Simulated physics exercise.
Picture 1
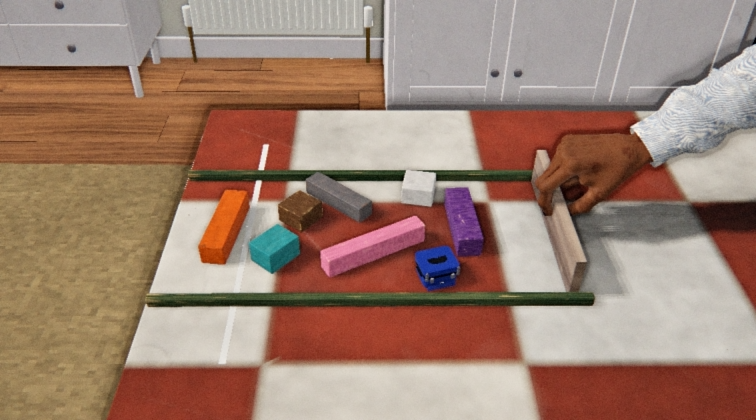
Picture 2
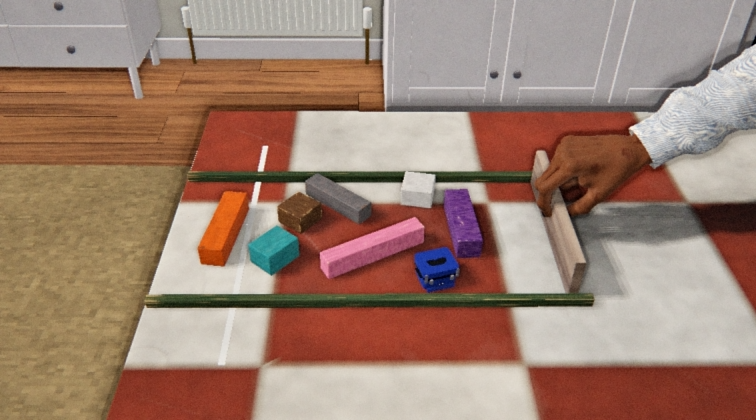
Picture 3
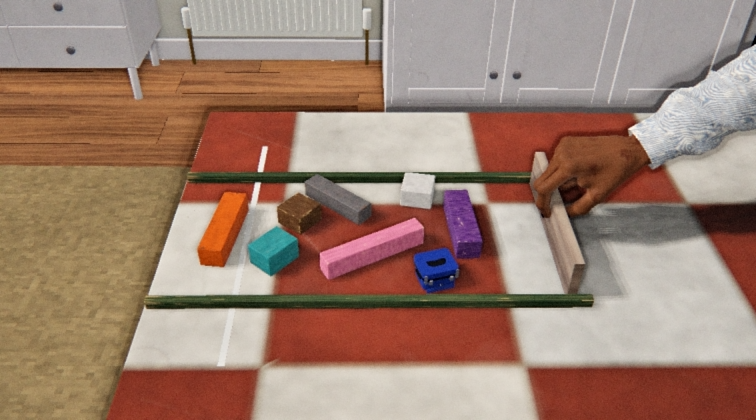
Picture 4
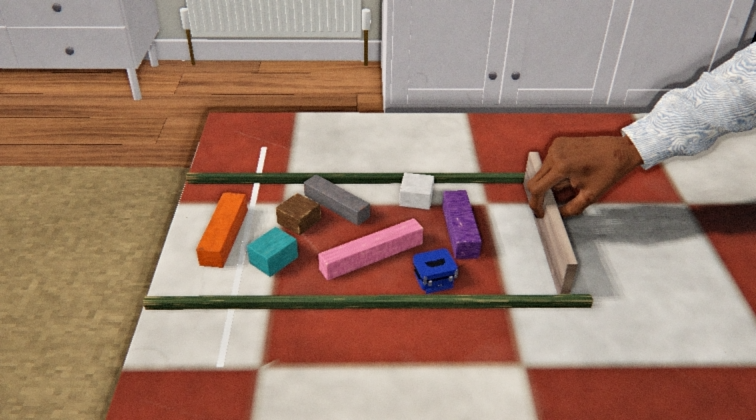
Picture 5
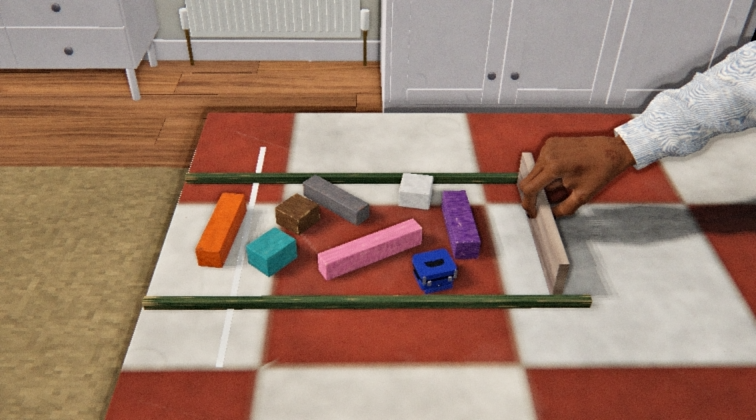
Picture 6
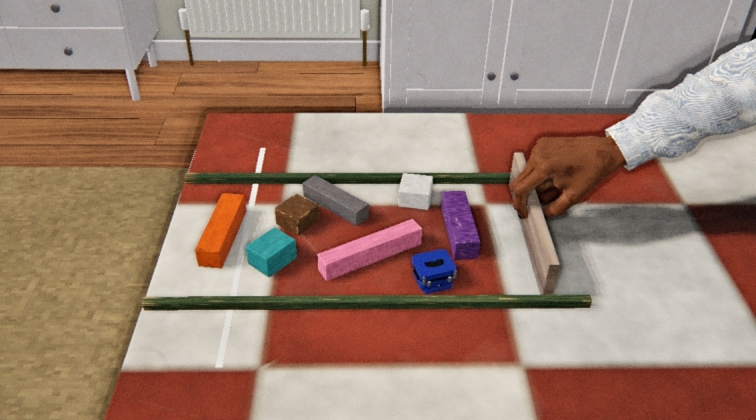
A hand held a board upright behind scattered colourful blocks and bars lying between two green rails on a checked surface, then slid it a short way left while the pieces stayed put.
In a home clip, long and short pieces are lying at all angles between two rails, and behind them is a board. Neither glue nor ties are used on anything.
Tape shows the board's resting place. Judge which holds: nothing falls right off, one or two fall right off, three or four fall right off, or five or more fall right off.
Band: One to two.
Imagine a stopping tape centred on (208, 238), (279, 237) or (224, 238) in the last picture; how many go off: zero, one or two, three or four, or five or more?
Counts for the three tries are 3 or 4, zero and either three or four.
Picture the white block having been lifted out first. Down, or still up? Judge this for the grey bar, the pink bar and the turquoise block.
I'd say the grey bar stays where it is, the pink bar stays where it is, and the turquoise block stays where it is.
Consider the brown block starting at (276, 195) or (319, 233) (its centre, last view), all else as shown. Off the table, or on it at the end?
Lab note - brown block, try one keeps its place, try two keeps its place.
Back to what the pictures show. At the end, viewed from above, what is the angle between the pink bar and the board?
About 10°.
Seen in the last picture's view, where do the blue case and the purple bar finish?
In the last picture they sit at about (218, 270) and about (234, 224).
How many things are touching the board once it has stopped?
My count gives 3.
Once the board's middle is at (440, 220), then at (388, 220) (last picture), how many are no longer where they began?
By then 4, and later 5.
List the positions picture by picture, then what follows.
The first picture shows orange bar (225, 226); turquoise block (275, 248); brown block (300, 211); board (556, 217); tape (248, 234).
The second picture shows turquoise block (274, 250); grey bar (338, 198).
The third picture shows brown block (299, 213); blue case (435, 271).
The fourth picture shows orange bar (223, 229); board (547, 219).
The fifth picture shows turquoise block (272, 252); pink bar (371, 248).
The sixth picture shows orange bar (222, 229); turquoise block (272, 252); brown block (297, 214); board (532, 220); tape (245, 237).
A little later, none off yet; orange bar at rest near (222, 229); turquoise block at rest near (272, 252); brown block at rest near (297, 214).
Next, none off yet; orange bar at rest near (222, 229); turquoise block shifted a little near (258, 251); brown block shifted about its own width near (267, 218).
When it is over, the number that fall off is one or two; down, orange bar.
